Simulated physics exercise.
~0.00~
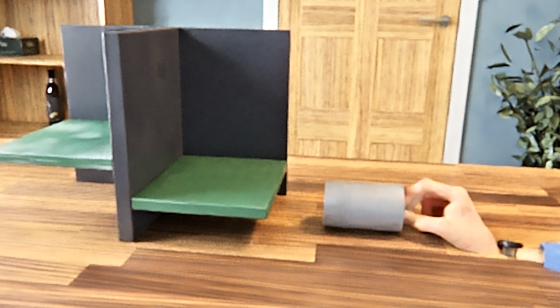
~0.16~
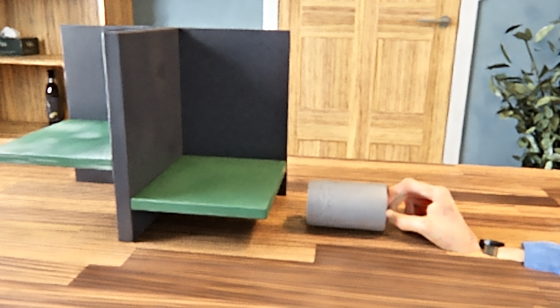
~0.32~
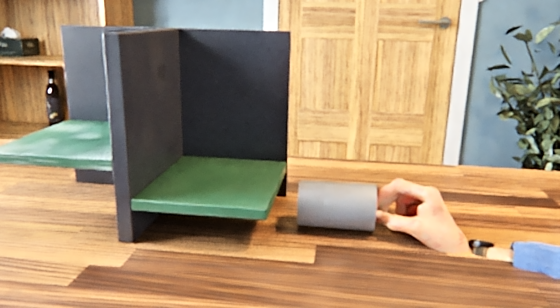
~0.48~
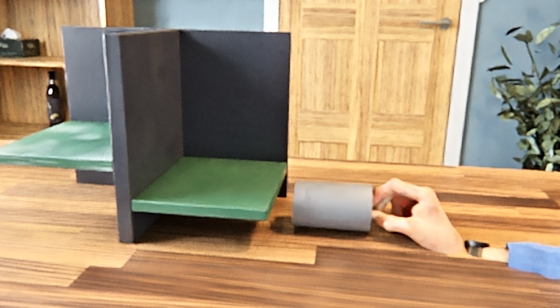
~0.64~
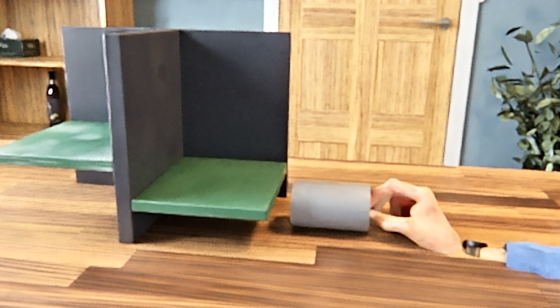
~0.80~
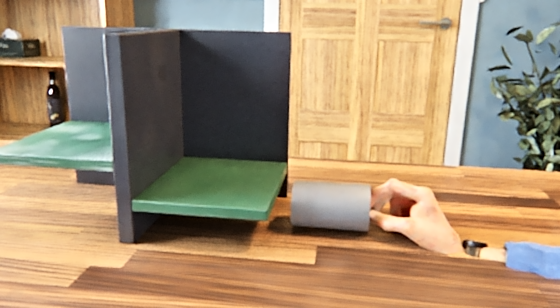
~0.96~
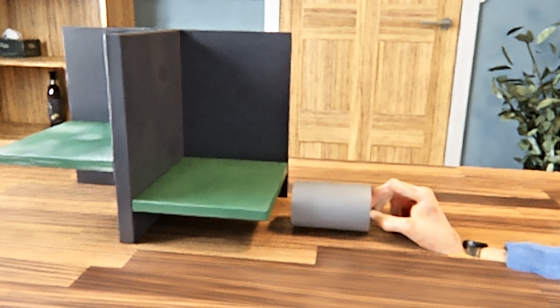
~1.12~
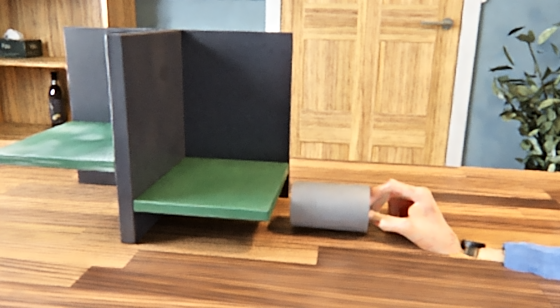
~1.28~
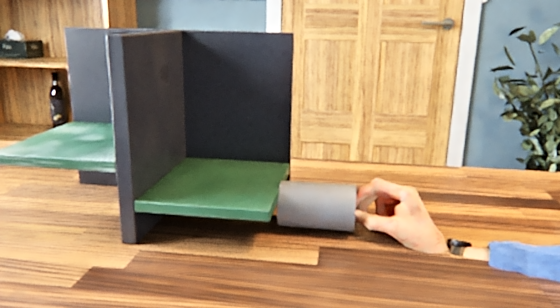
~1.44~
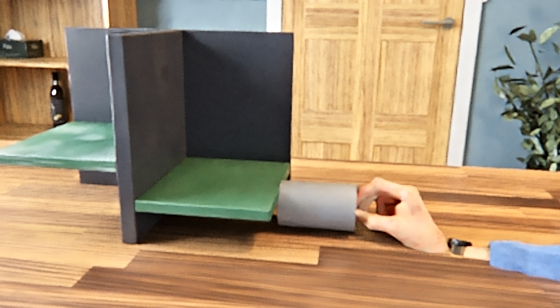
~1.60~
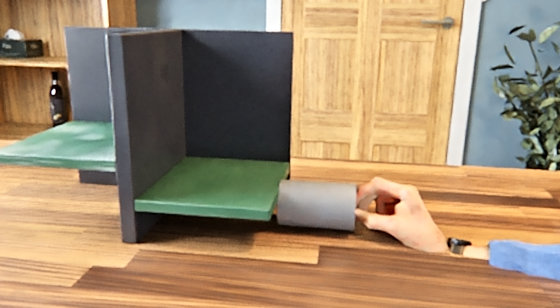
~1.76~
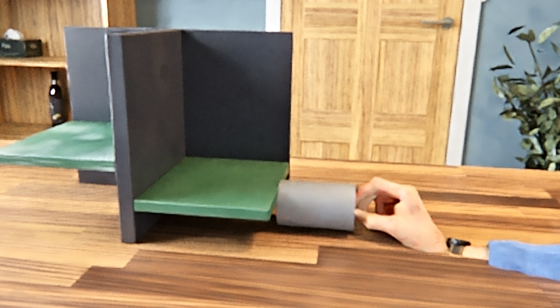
A hand slid a grey cylinder lying on its side leftward across a wooden tabletop toward a dark rack with green shelves, paused just short of it, then nudged it further until it stopped against the edge of the nearer shelf, still outside.
